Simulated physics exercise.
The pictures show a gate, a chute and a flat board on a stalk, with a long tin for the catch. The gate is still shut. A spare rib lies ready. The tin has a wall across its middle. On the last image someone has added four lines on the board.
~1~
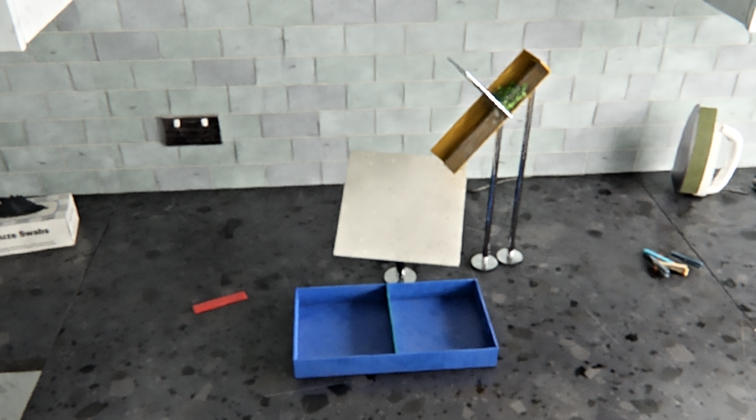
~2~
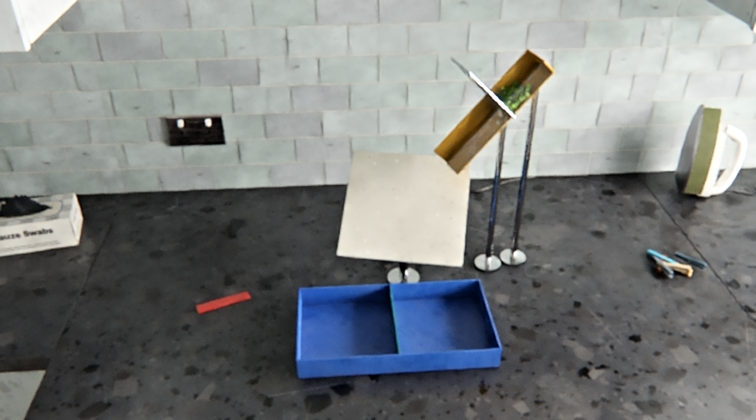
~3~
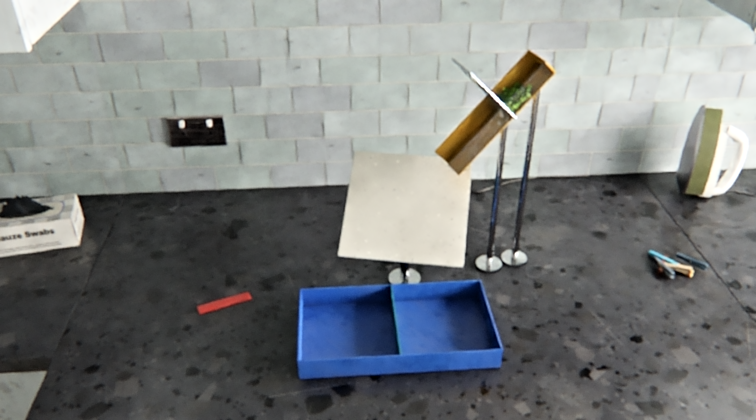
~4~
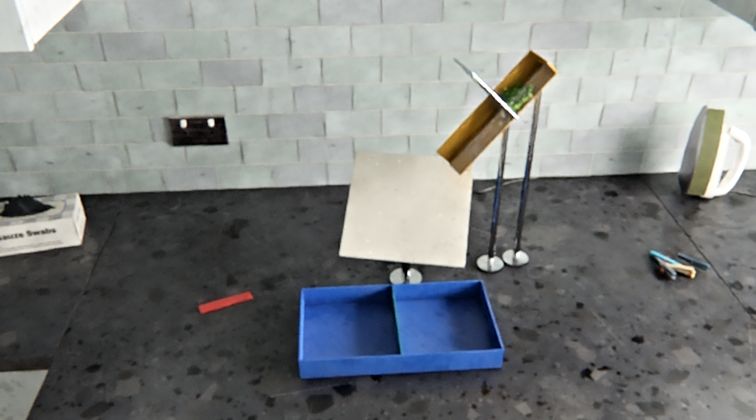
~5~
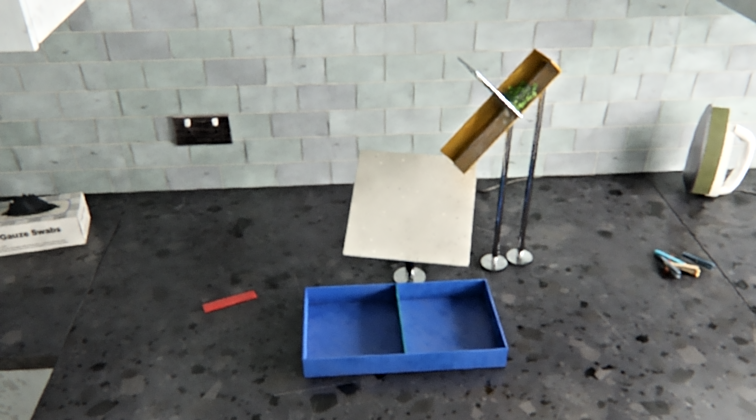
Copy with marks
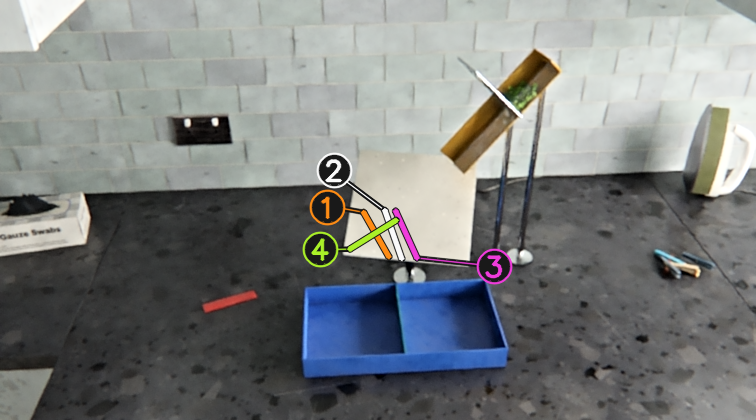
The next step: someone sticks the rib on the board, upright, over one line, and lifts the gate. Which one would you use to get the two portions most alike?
Take 1.
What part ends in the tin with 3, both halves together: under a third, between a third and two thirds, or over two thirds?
Over two thirds.
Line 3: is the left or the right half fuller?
The right half.
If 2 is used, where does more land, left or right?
Right.
On the marked copy, line 1 from (363, 212) to (388, 256); line 2 from (384, 210) to (401, 258); line 3 from (395, 211) to (416, 257); line 4 from (396, 220) to (349, 249).
With 1, of what is caught, about half in the left half, about half in the right.
With 2, of what is caught, a small part in the left half, most in the right.
With 3, of what is caught, a small part in the left half, most in the right.
With 4, of what is caught, nearly all in the left half, a small part in the right.
